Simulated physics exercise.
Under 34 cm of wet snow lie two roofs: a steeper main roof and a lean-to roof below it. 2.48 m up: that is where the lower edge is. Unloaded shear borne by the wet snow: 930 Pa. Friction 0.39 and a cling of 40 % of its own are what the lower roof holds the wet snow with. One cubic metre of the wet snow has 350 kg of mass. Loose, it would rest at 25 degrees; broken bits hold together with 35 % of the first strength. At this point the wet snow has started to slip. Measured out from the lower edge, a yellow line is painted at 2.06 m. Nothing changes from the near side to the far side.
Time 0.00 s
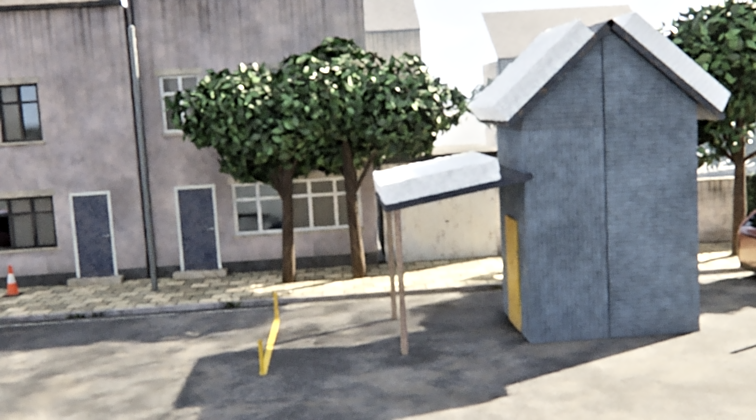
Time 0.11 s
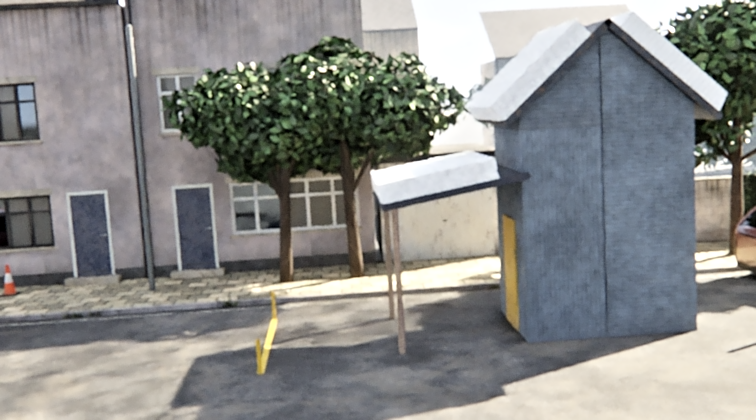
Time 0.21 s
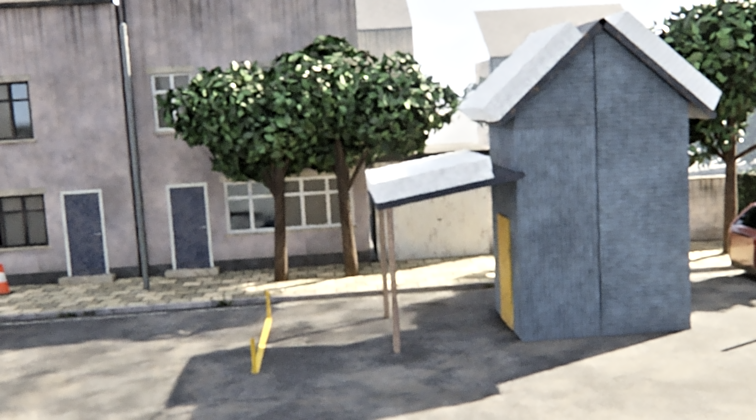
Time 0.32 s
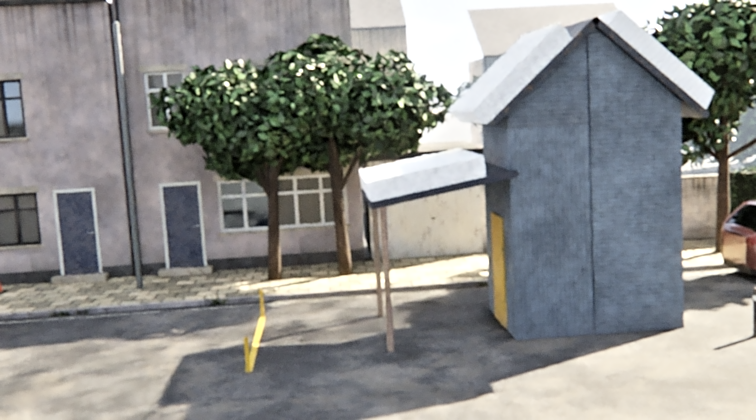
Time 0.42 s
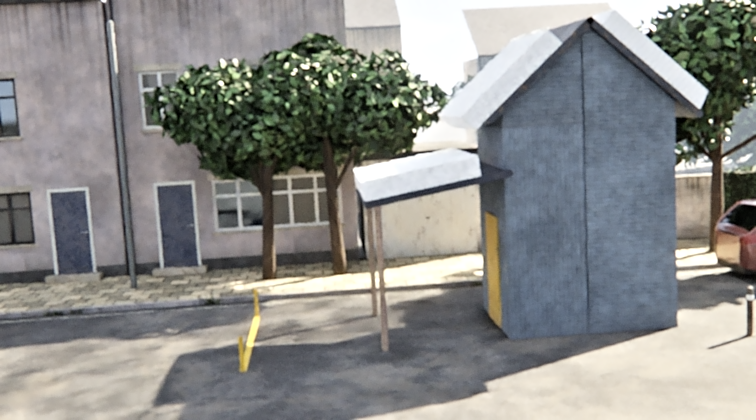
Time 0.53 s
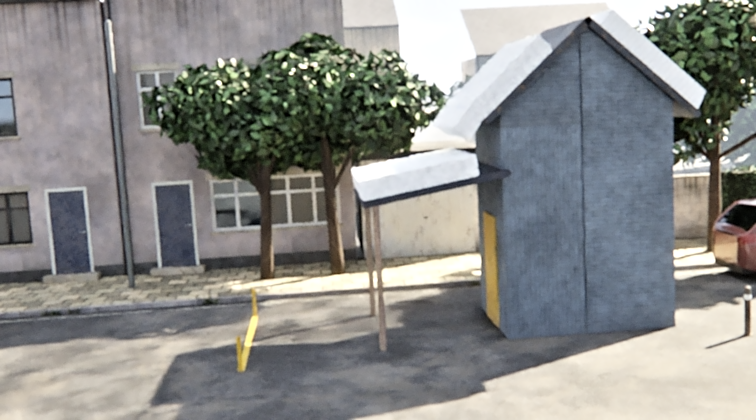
Street beside terraced houses, snow creeping slowly down the left slope of a narrow blue-grey building's roof above a snow-covered lean-to.
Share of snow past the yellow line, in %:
0 %.
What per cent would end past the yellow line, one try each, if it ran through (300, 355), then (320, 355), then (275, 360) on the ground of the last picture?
0 %, then 0 %, then 0 %.
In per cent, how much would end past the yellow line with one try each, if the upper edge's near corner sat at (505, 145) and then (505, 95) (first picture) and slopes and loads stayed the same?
The first try gives about 0 % and the second about 0 %.
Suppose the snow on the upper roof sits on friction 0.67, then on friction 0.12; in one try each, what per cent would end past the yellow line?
0 %, then 0 %.
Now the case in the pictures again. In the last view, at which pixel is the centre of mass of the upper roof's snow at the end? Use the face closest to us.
The spot is somewhere around (443, 153).
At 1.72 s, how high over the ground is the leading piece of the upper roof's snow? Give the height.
3.0 m, roughly.
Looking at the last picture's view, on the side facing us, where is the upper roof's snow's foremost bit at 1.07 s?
I'd point to around (411, 157).
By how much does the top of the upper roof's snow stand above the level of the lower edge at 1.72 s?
1.0 m or thereabouts.
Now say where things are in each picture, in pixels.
Front end of the wet snow at (505, 99), in the first frame.
Front end of the wet snow at (502, 99), its middle shifted 1.6 cm, in the second frame.
Front end of the wet snow at (494, 100), its middle shifted 6.4 cm, 3 % of it past the upper edge, in one piece, in the third frame.
Front end of the wet snow at (484, 103), its middle shifted 15 cm, 8 % of it past the upper edge, in one piece, in the fourth frame.
Front end of the wet snow at (473, 104), its middle shifted 26 cm, 14 % of it past the upper edge, in one piece, in the fifth frame.
Front end of the wet snow at (465, 121), its middle shifted 42 cm, 23 % of it past the upper edge, cracking, in the sixth frame.
By 1.07 s, none is below the lower edge and 0 % is past the line.
By 1.72 s, none is below the lower edge and 0 % is past the line.
By 2.36 s, none is below the lower edge and 0 % is past the line.
By 3.00 s, none is below the lower edge and 0 % is past the line.
By 3.10 s, at the end, none is below the lower edge and 0 % is past the line.
